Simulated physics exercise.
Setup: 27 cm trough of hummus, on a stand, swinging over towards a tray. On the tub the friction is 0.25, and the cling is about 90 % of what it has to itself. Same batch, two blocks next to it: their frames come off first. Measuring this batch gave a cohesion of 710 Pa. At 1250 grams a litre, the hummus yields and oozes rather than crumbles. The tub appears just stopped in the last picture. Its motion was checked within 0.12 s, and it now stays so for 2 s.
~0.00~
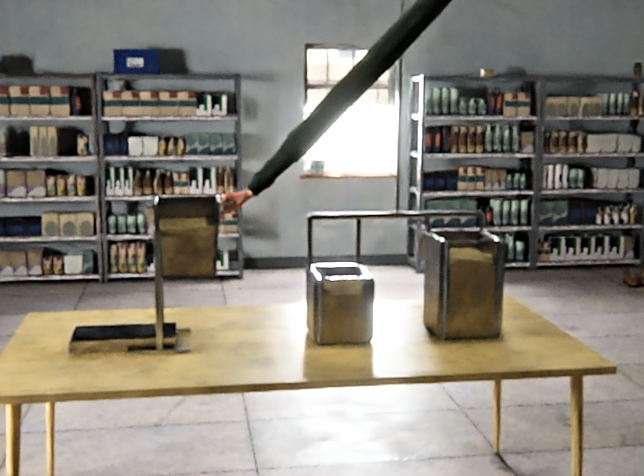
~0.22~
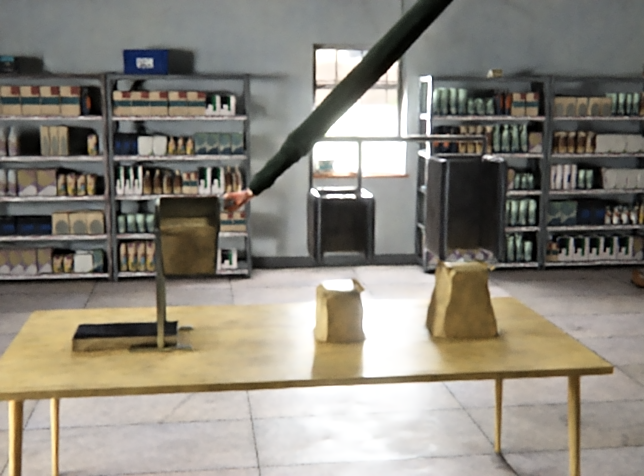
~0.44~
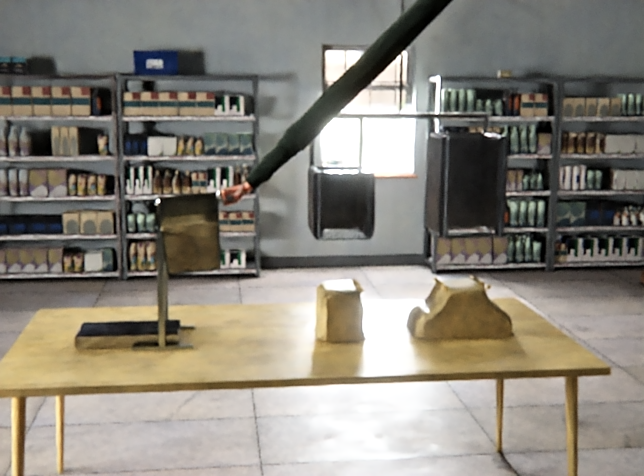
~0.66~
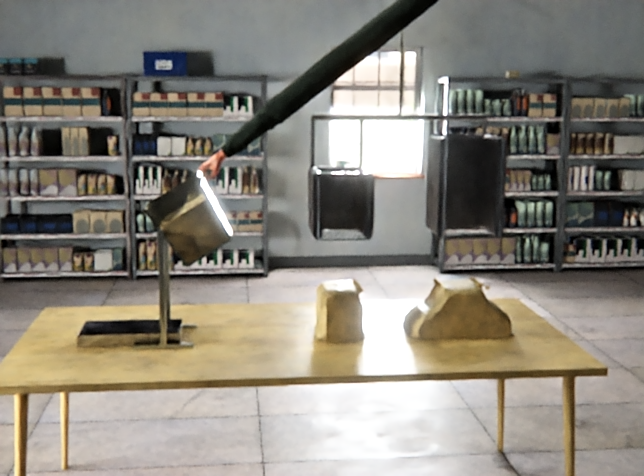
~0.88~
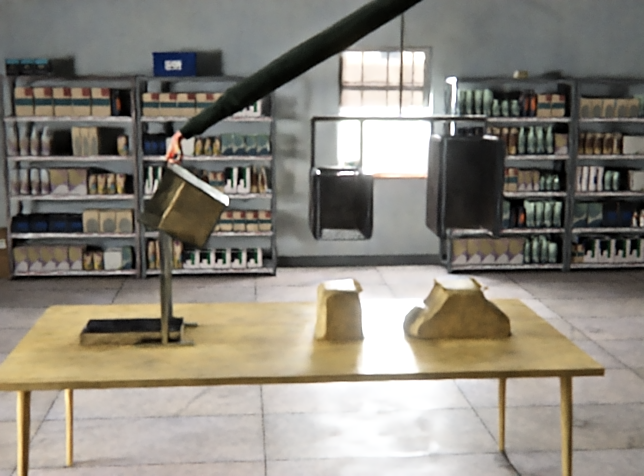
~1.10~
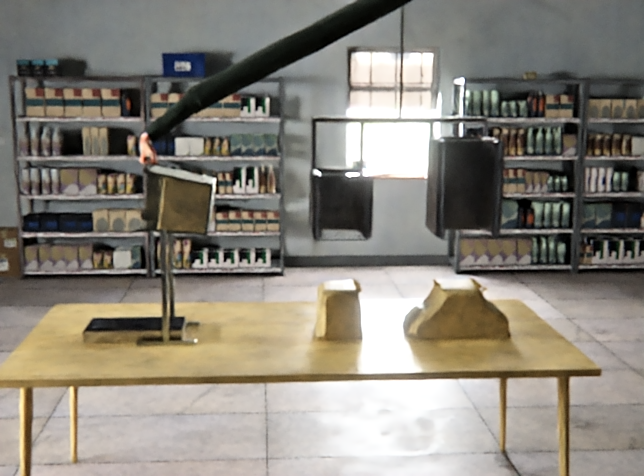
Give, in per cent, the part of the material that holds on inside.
The part that holds on is close to 100 per cent.
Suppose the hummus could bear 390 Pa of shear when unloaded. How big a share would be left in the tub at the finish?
I'd say around 95 percent.
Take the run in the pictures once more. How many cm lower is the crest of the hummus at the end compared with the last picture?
Roughly 0 cm.
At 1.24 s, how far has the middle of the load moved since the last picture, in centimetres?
Roughly 0 cm.
After 1.24 s, the tub is at 82 degrees and holds 100 %.
After 1.41 s, the tub is at 82 degrees and holds 100 %.
After 1.58 s, the tub is at 82 degrees and holds 100 %.
After 1.75 s, the tub is at 82 degrees and holds 100 %.
After 3.10 s, at the end, the tub is at 82 degrees and holds 100 %.
